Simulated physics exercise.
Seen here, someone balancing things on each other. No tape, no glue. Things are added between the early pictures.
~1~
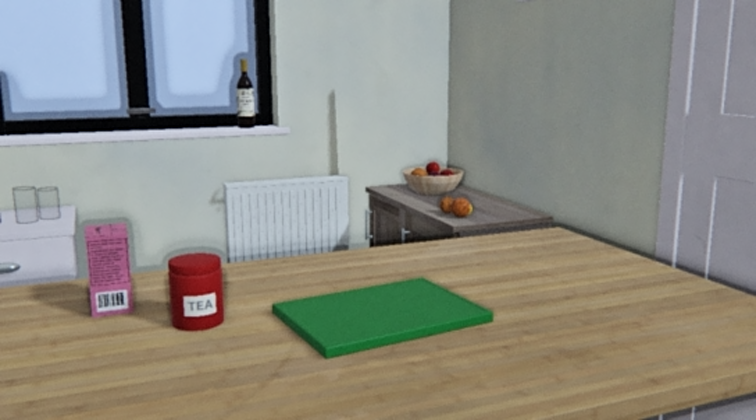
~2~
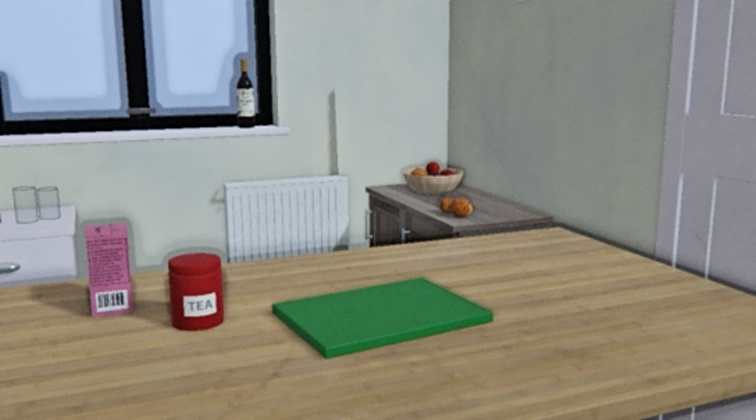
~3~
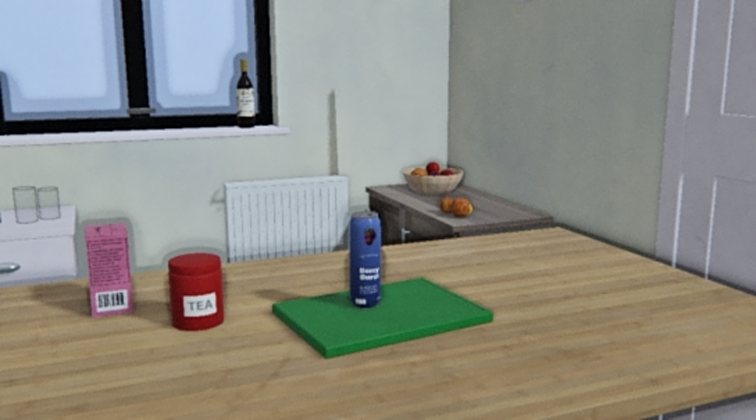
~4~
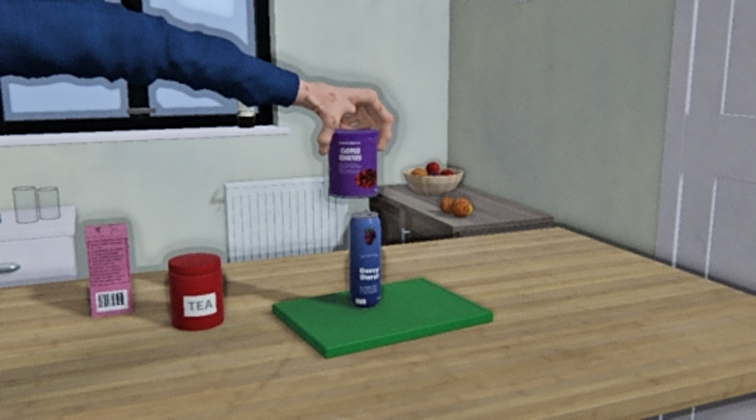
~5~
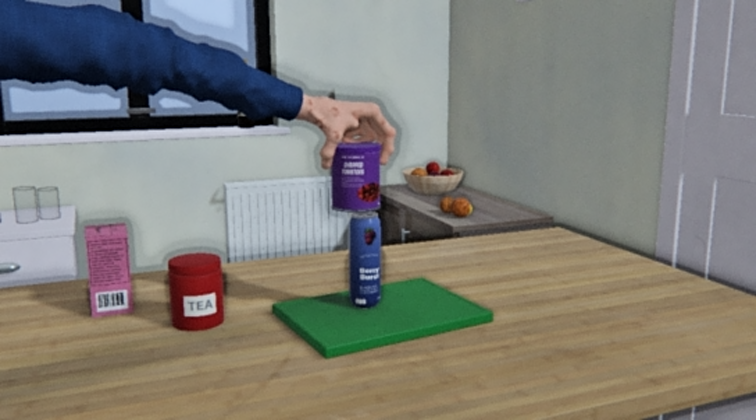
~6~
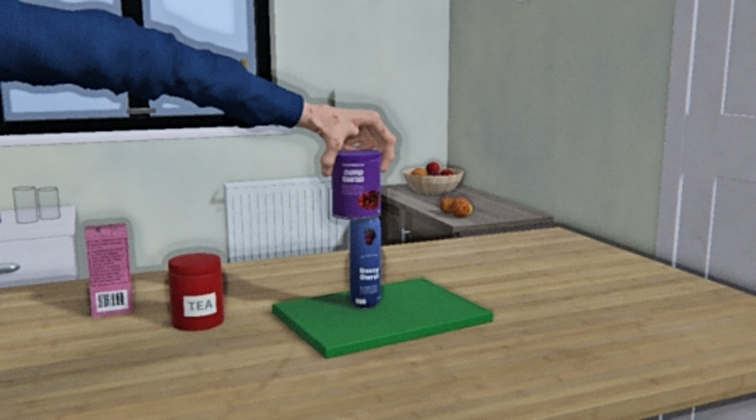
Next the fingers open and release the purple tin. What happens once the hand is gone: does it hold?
Here the pile keeps its balance.
Then, 0.20 s later than the last frame, all is still.
Then, 0.60 s later than the last frame, purple tin resting near (355, 184).
When it is over, all 5 as before. End places, in pixels of the last picture, purple tin near (355, 184). The pile stays up.
